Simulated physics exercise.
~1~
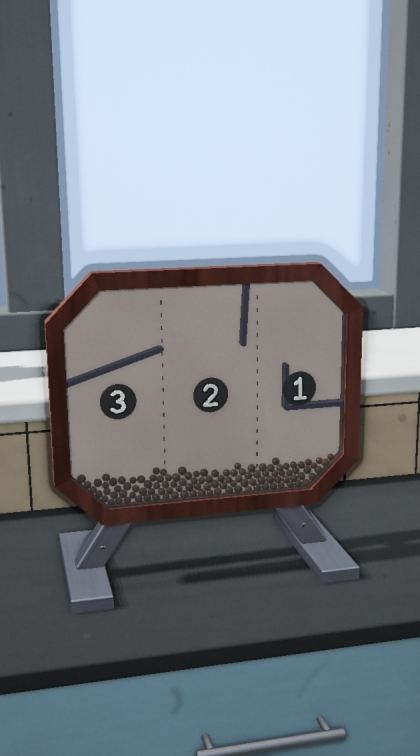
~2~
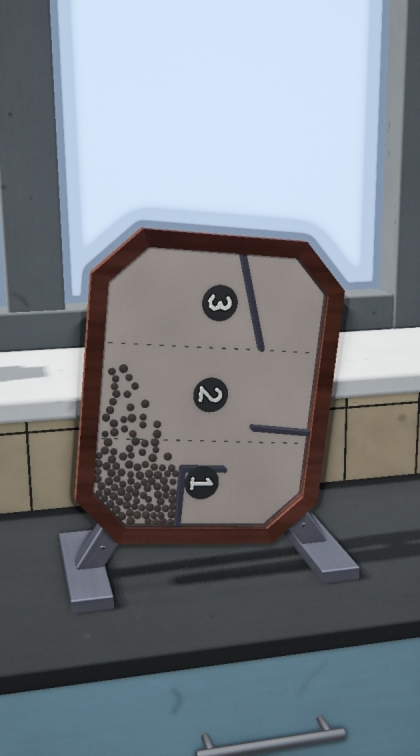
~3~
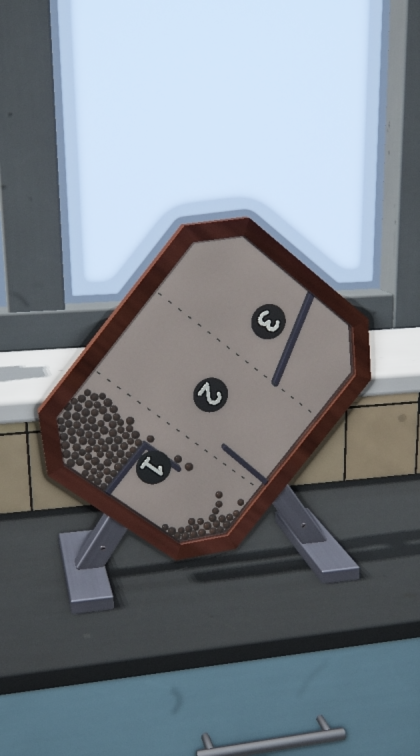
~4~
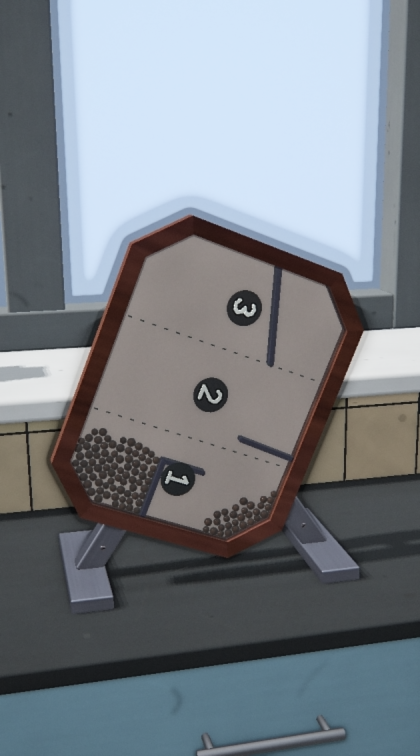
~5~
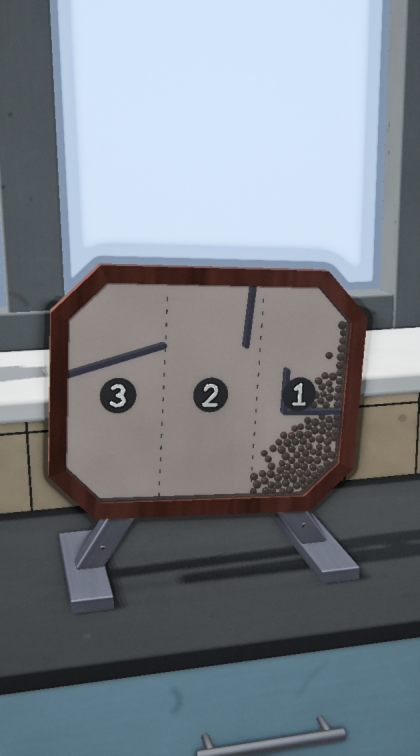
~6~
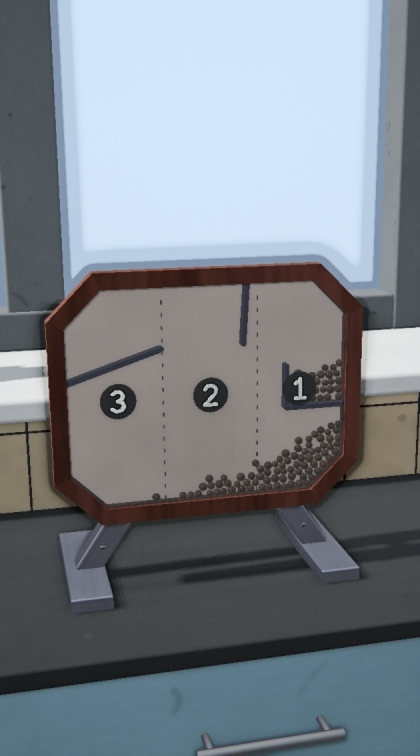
Shallow wood-framed case of dark beads turning clockwise, then swinging back level, leaving most beads in the right-hand strip.
